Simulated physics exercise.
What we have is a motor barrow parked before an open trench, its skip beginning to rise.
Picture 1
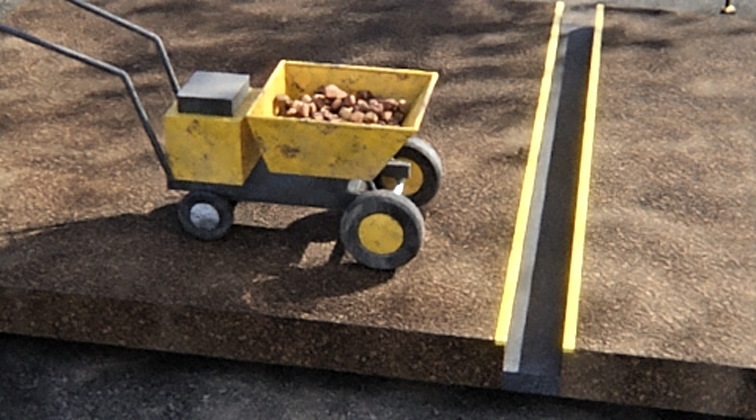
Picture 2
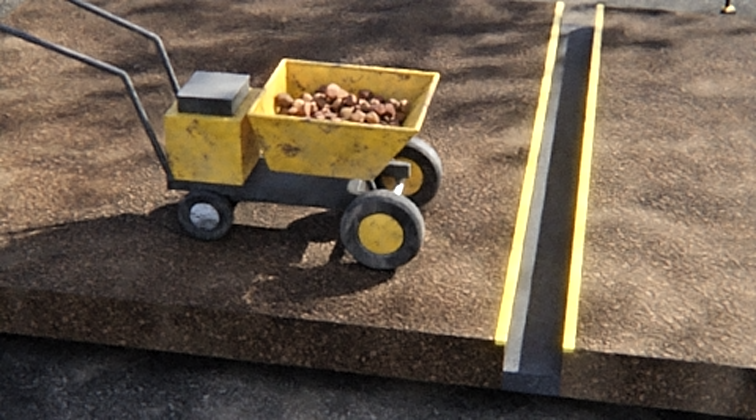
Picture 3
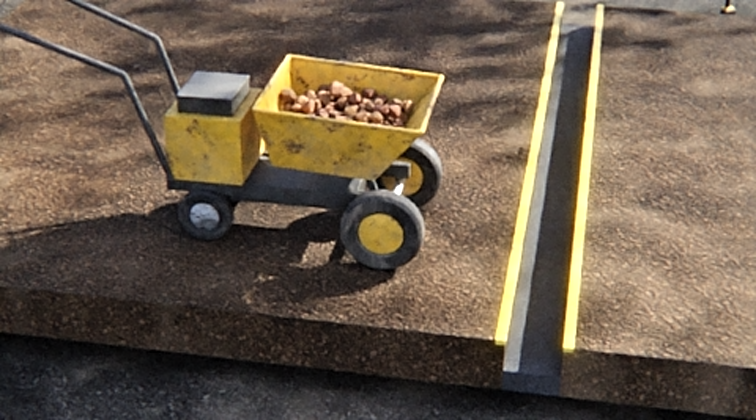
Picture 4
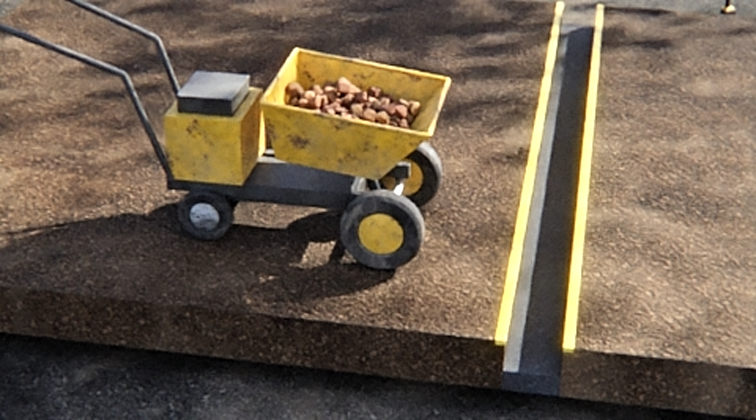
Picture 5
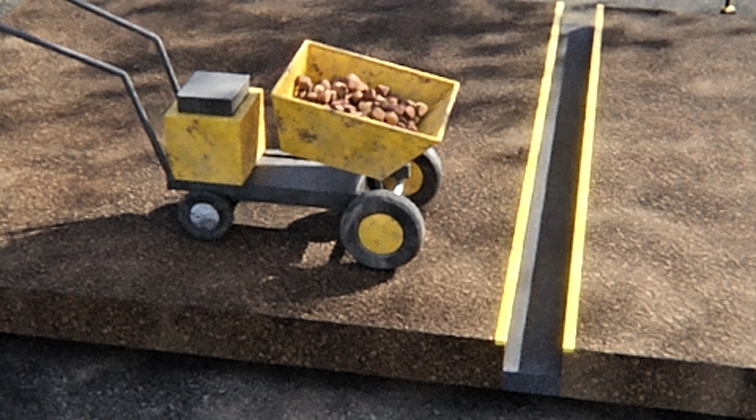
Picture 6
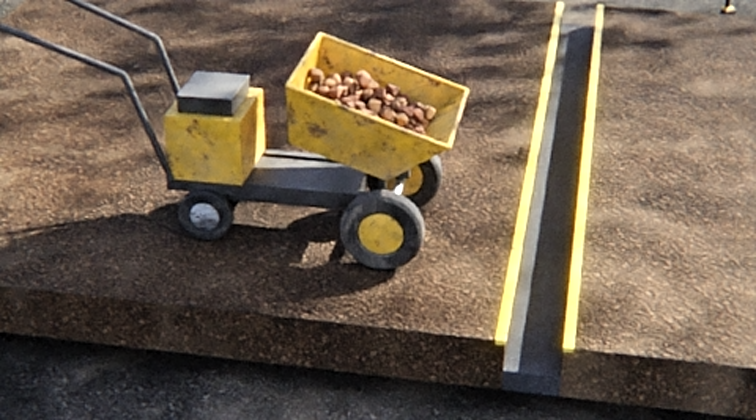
A yellow skip full of brown clods on a small motor barrow rose at its left end and tilted gradually rightward, while the barrow stayed parked beside a narrow, yellow-edged trench.
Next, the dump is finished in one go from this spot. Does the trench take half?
It catches the larger part.
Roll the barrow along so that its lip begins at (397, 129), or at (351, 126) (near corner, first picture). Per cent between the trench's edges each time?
Near 70 % and 30 %.
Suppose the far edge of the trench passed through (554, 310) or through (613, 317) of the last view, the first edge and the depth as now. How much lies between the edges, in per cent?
First some 60, then 100 per cent.
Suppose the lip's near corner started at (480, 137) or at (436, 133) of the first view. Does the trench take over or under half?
In turn: Not half; the larger part.
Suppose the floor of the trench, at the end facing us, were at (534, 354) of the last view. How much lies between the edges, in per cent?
Near 60 %.
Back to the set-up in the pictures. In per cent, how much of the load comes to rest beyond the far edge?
Close to 5 per cent.
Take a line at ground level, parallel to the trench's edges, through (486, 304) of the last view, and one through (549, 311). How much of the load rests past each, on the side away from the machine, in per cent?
First some 100, then 30 per cent.
Soon, skip tipped steeply; all in the skip.
A while on, skip tipped right over; nearly all in the skip; a stray few short of the trench; a small part in or heaped over the trench; a stray few falling.
Towards the end, skip tipped right over; about a third in the skip; a stray few short of the trench; about two thirds in or heaped over the trench; a small part beyond it.
Finally, skip tipped right over; a small part short of the trench; most in or heaped over the trench; a small part beyond it.
